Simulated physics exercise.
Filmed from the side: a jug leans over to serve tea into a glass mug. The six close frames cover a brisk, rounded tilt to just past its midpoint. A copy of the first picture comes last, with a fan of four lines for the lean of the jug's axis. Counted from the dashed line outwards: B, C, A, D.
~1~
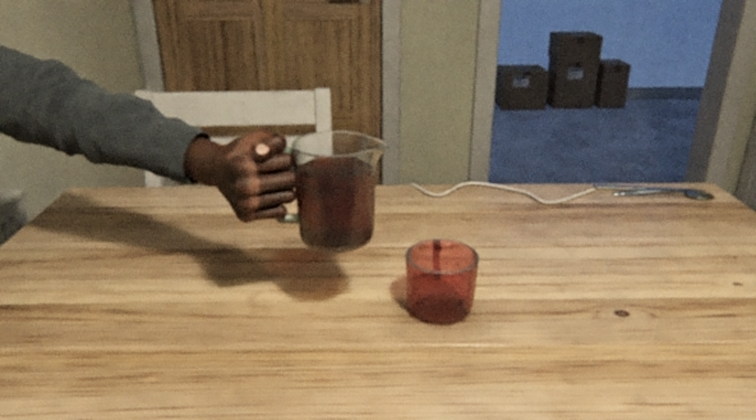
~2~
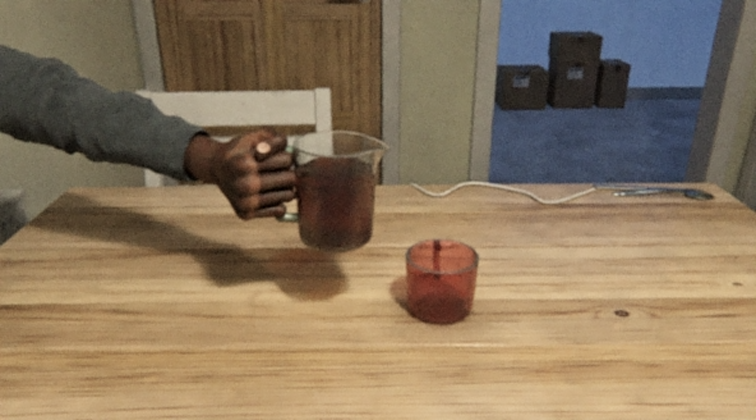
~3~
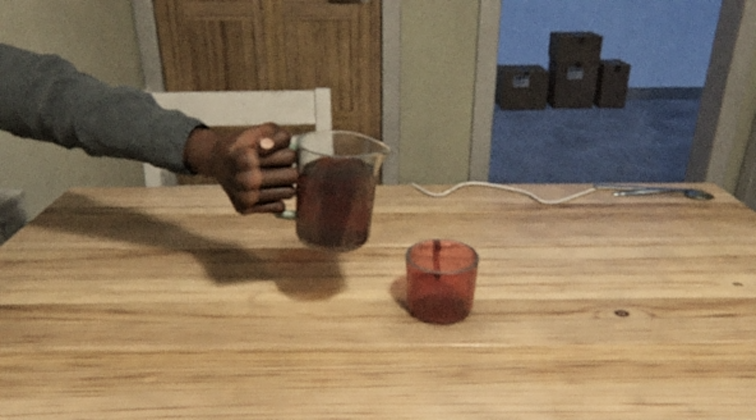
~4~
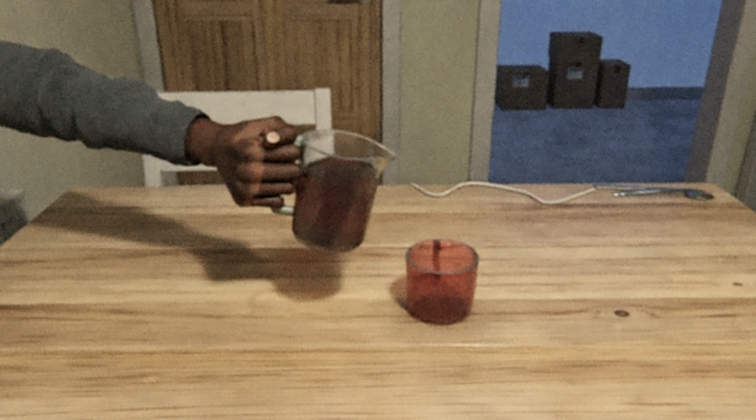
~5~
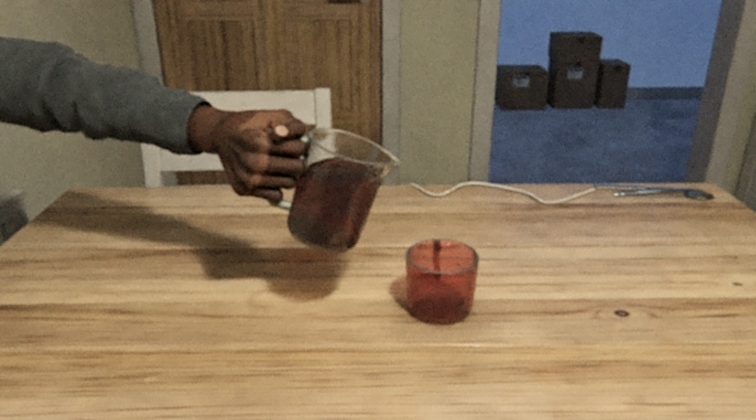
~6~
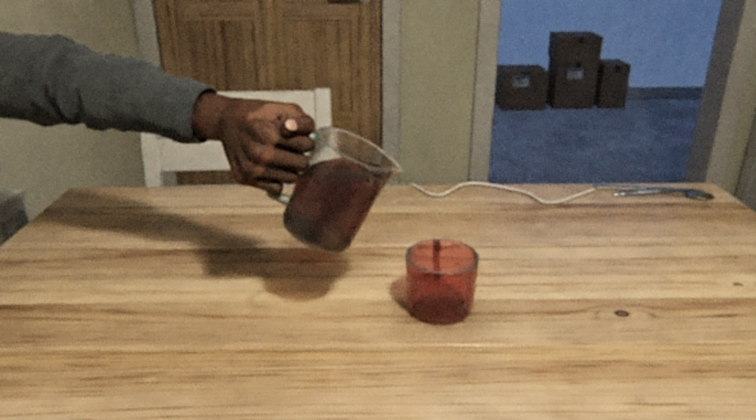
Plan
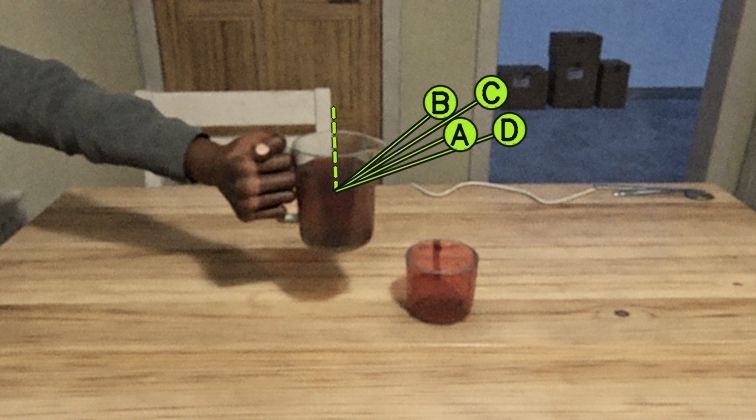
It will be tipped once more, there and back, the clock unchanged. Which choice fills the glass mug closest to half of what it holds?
Best: A.
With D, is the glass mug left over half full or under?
Over.
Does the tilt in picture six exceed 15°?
Yes.
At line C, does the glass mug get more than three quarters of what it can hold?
No, less.
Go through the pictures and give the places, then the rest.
In the first frame, upright, lip at (387, 145); rim of the glass mug round (442, 255); nothing has left yet.
In the second frame, upright, lip at (388, 147); nothing has left yet.
In the third frame, tipped about 5°, lip at (391, 150); nothing has left yet.
In the fourth frame, tipped about 11°, lip at (395, 156); nothing has left yet.
In the fifth frame, tipped about 18°, lip at (399, 163); nothing has left yet.
In the sixth frame, tipped about 26°, lip at (402, 171); nothing has left yet.
In lime, A at (443, 138); B at (428, 116); C at (477, 101); D at (493, 135).
Choosing A, the glass mug ends with about 52 % of what it can hold.
Choosing B, the glass mug ends with about 23 % of what it can hold.
Choosing C, the glass mug ends with about 36 % of what it can hold.
Choosing D, the glass mug ends with about 69 % of what it can hold.
